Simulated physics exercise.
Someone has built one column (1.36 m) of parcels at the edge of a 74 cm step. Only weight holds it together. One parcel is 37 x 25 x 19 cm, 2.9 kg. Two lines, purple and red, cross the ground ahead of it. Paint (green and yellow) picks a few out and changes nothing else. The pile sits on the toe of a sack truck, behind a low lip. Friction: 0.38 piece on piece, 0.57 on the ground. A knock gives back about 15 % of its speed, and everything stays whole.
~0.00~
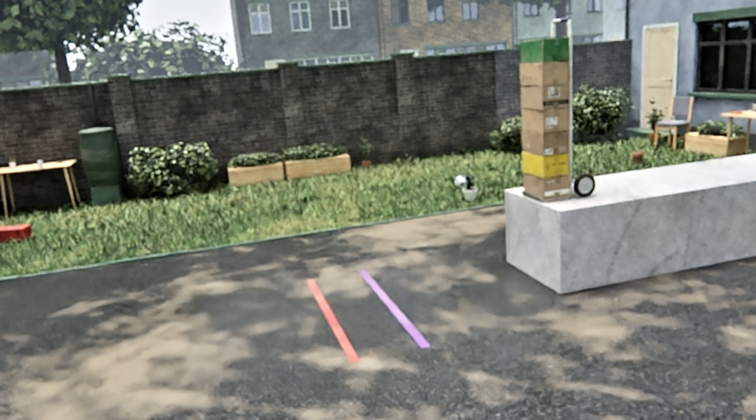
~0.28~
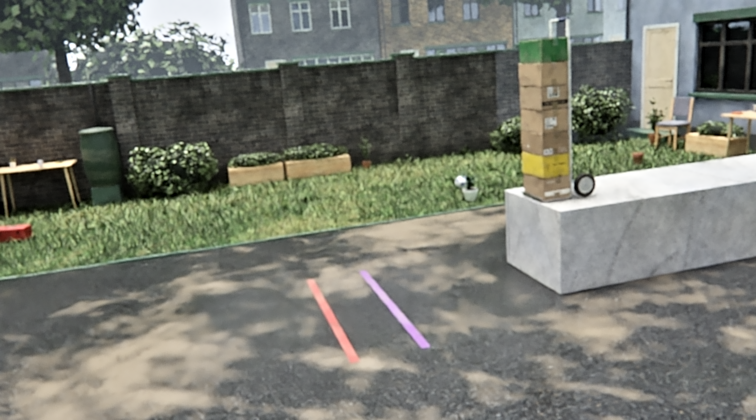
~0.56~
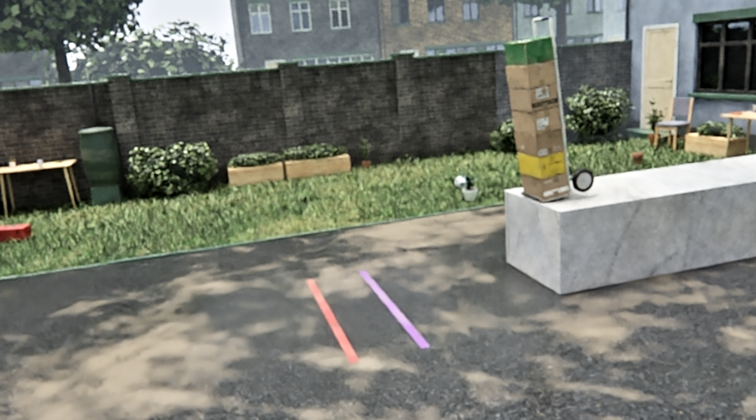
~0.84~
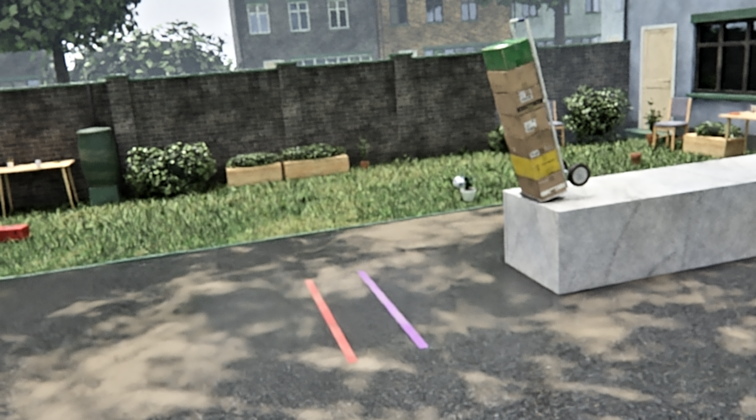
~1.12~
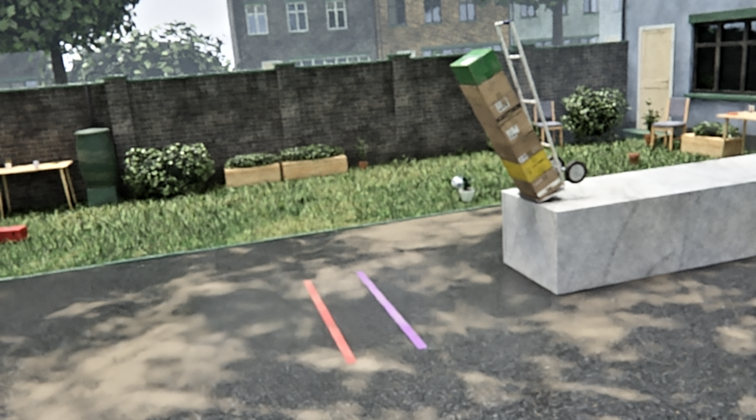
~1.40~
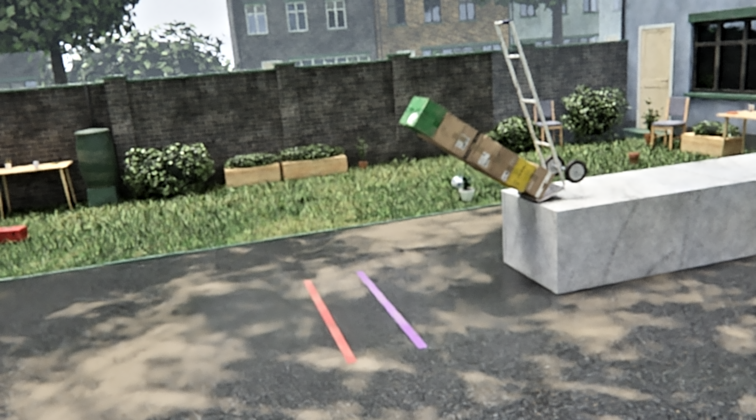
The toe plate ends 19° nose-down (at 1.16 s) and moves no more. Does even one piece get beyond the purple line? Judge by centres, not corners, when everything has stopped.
At least one ends past the purple line.
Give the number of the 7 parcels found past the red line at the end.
0 of them.
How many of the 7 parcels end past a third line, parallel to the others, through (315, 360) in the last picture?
The count is 0.
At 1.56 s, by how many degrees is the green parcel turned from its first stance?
Roughly 70°.
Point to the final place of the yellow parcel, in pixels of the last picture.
At about (489, 271).
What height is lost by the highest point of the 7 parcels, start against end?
Some 185 cm lower.
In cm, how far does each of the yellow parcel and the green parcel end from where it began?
Moved: Yellow 110, green 260.
After 1.56 s, none of the 7 parcels past the purple line, 7 disturbed; yellow parcel on its side; green parcel 75° from how it stood, 96 cm lower.
After 1.86 s, 1 of the 7 parcels past the purple line; yellow parcel 74° from how it stood, 90 cm lower; green parcel 68° from how it stood, 1.86 m lower.
In the end (3.0 s), 1 of the 7 parcels past the purple line; green parcel on its side; yellow parcel on its side. The farthest middle lies 22 cm beyond that line. From the last view, middles, green parcel near (361, 296), yellow parcel near (489, 271).
